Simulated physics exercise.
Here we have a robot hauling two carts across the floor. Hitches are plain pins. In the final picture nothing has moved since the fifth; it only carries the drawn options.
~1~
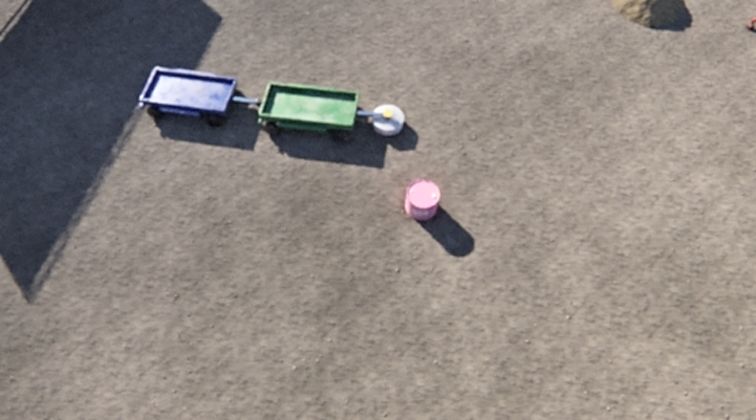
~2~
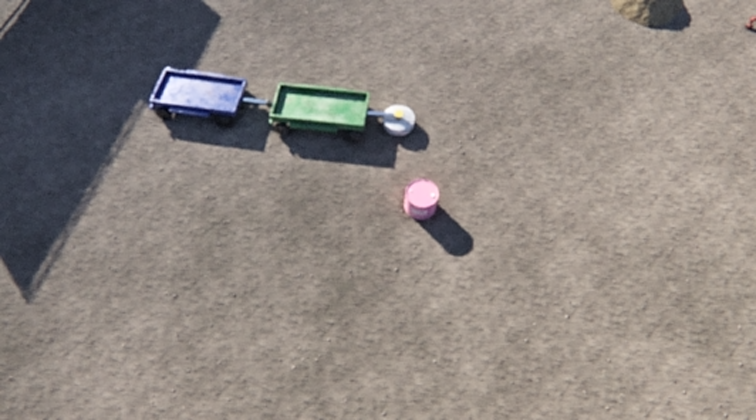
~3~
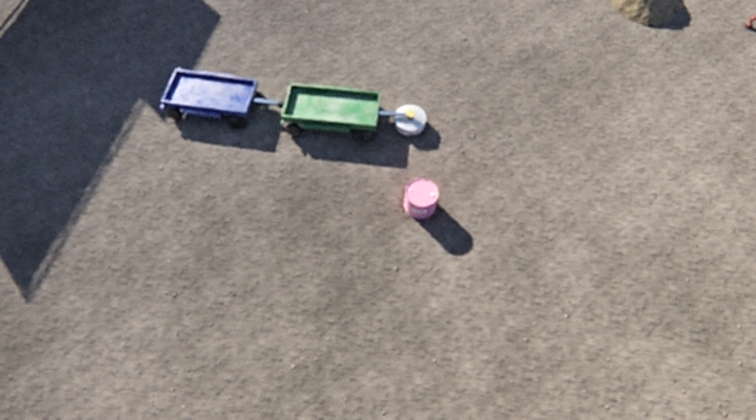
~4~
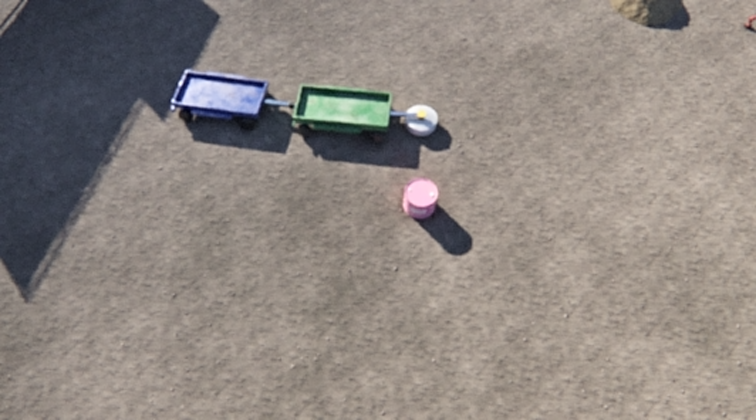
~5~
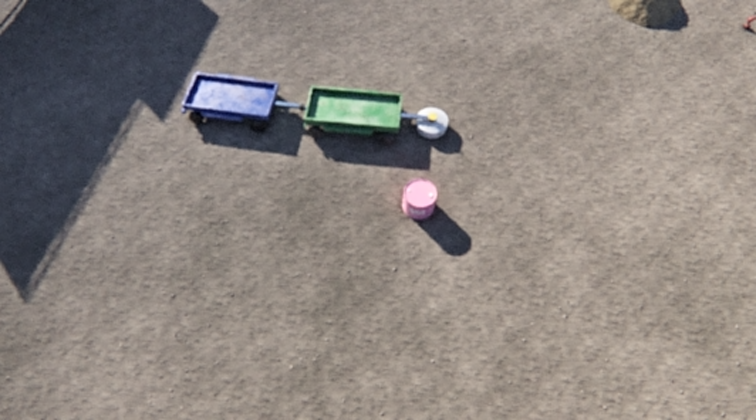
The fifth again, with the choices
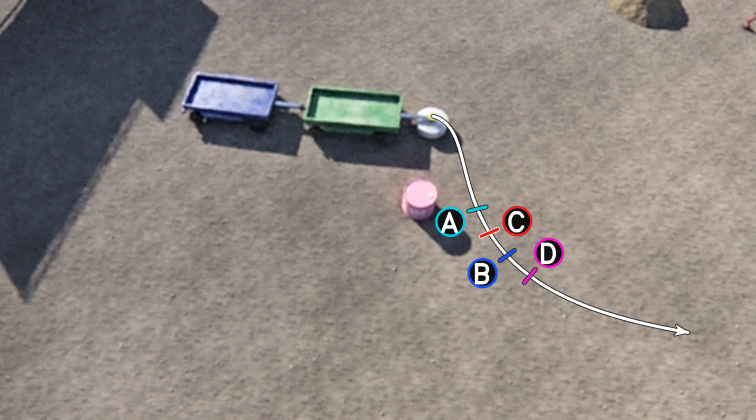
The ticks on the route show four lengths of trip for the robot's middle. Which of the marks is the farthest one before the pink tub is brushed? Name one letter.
A is the last safe stop.
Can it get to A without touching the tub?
Yes.
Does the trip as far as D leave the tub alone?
No.
On the marked copy, A at (477, 209); B at (507, 256); C at (490, 233); D at (530, 276); the route from (433, 116) via (506, 254) to (688, 332).
With A. Early on, robot (456, 148), last cart (263, 100).
Further on, robot (465, 182), last cart (291, 103).
At the end, robot (476, 214), last cart (318, 107); nothing has been touched.
As for the rest, B is too far, the tub has been hit; C is too far, the tub has been hit; D is too far, the tub has been hit.
